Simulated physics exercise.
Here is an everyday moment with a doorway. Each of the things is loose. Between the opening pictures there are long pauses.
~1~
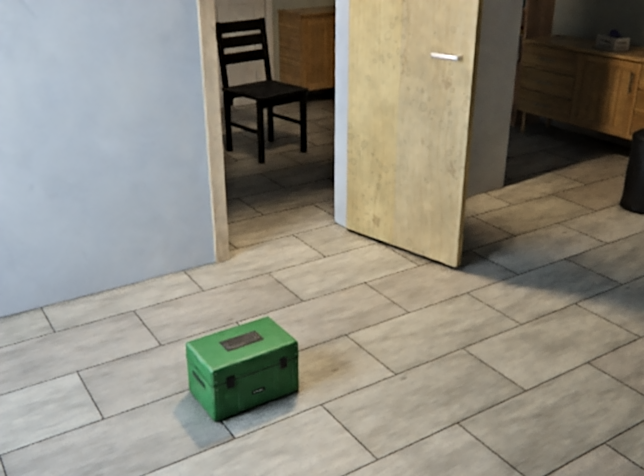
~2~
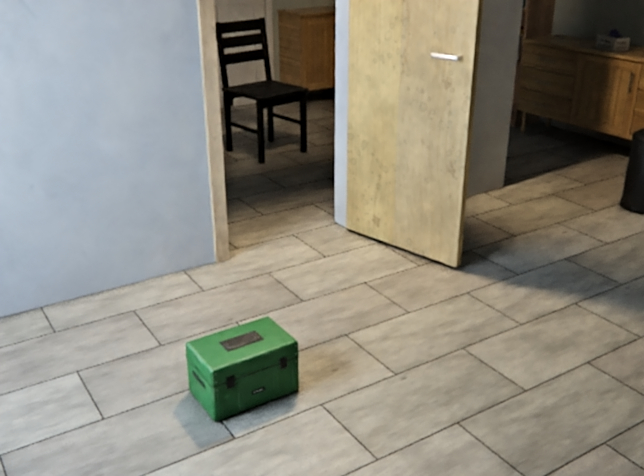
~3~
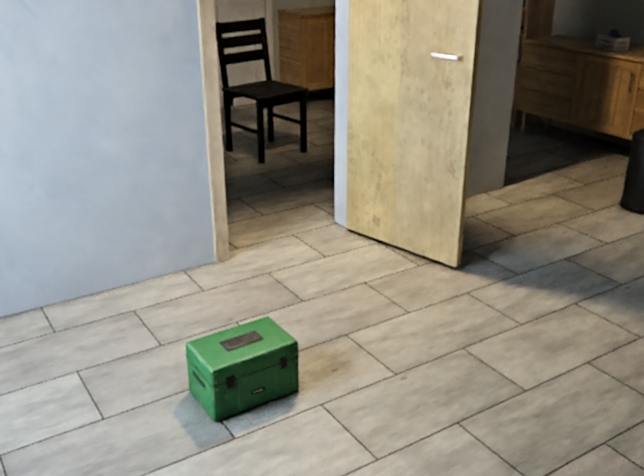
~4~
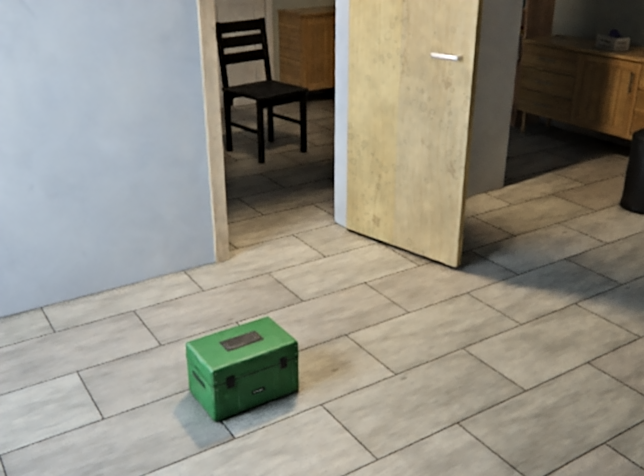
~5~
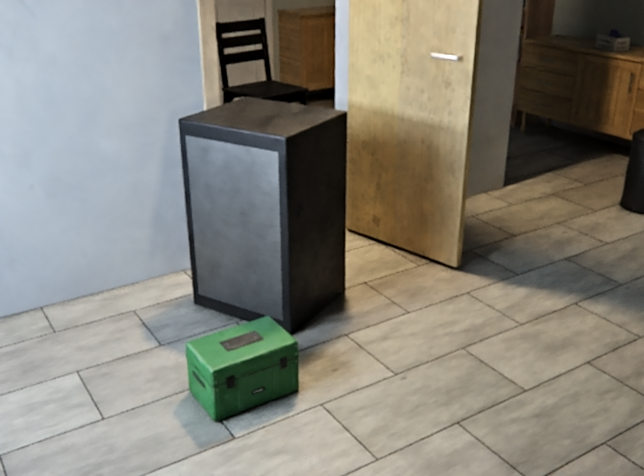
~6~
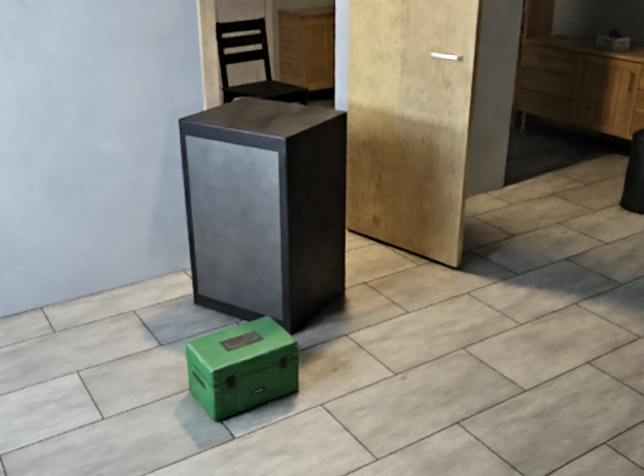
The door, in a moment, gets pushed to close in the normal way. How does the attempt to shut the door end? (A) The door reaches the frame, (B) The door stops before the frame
Answer: B.
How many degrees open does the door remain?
About 55°.
Then, 0.40 s past the last view, open by 95°.
Then, 0.70 s past the last view, open by 81°.
Then, 0.90 s past the last view, open by 71°.
Then, 1.10 s past the last view, open by 60°.
Finally, open by 56°; both still in place. Final places as the last picture's camera would see them, black appliance near (267, 211).
